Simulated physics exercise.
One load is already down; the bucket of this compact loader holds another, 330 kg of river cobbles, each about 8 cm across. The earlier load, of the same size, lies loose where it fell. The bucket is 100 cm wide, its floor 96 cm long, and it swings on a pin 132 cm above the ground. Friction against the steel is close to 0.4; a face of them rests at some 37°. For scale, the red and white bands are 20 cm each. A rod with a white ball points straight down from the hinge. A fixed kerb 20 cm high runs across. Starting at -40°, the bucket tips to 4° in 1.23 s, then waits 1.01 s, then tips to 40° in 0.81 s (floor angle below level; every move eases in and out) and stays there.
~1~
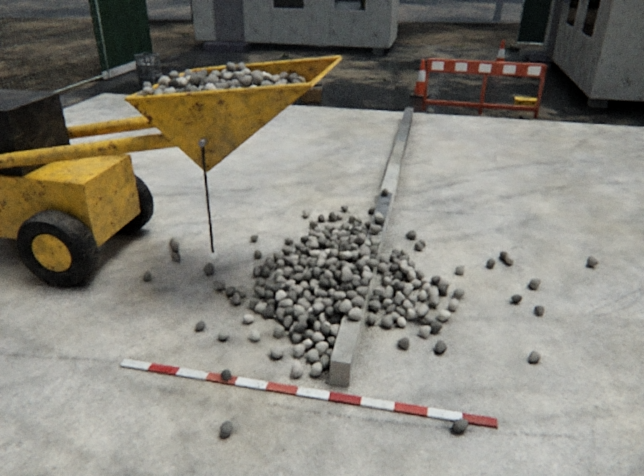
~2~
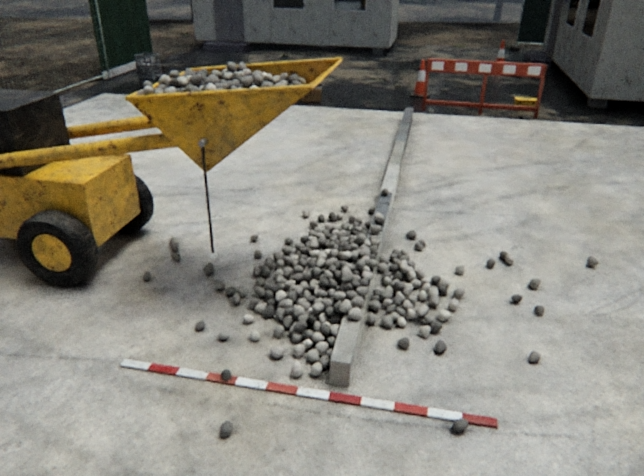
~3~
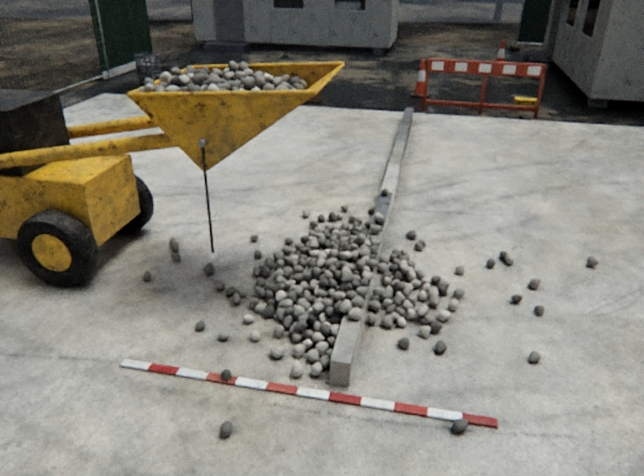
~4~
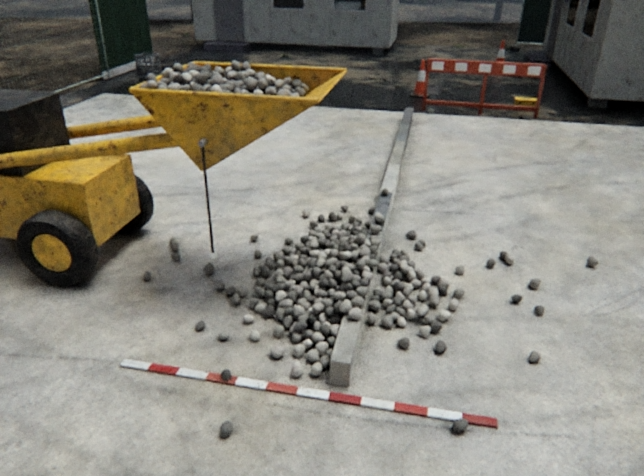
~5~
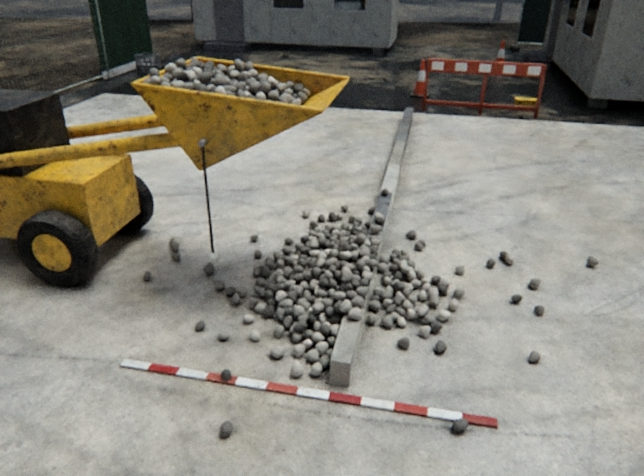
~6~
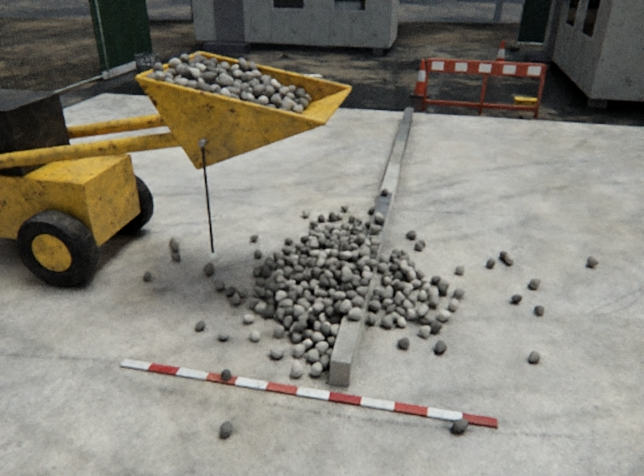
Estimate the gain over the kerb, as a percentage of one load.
Roughly 36 per cent of a load more.
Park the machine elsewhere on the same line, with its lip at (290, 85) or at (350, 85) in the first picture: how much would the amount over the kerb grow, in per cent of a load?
About 15 and 80 per cent.
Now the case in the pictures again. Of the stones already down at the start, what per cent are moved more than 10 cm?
About 15 per cent.
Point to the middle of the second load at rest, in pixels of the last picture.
Around (345, 270).
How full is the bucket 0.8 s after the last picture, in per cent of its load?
About 100 per cent.
Then, 0.4 s after the last picture the floor is at -3°; in per cent of one load, 100 in the bucket, 85 on this side of the kerb, 16 over the kerb; the foremost stones are at (528, 283).
Then, 0.8 s after the last picture the floor is at 4°; in per cent of one load, 100 in the bucket, 85 on this side of the kerb, 16 over the kerb; the foremost stones are at (528, 283).
Then, 3.0 s after the last picture the floor is at 40°; in per cent of one load, 8 in the bucket, 162 on this side of the kerb, 30 over the kerb; the foremost stones are at (535, 290).
Then, 5.5 s after the last picture the floor is at 40°; in per cent of one load, 0 in the bucket, 148 on this side of the kerb, 52 over the kerb; the foremost stones are at (537, 290). Net gain over the kerb, 36.
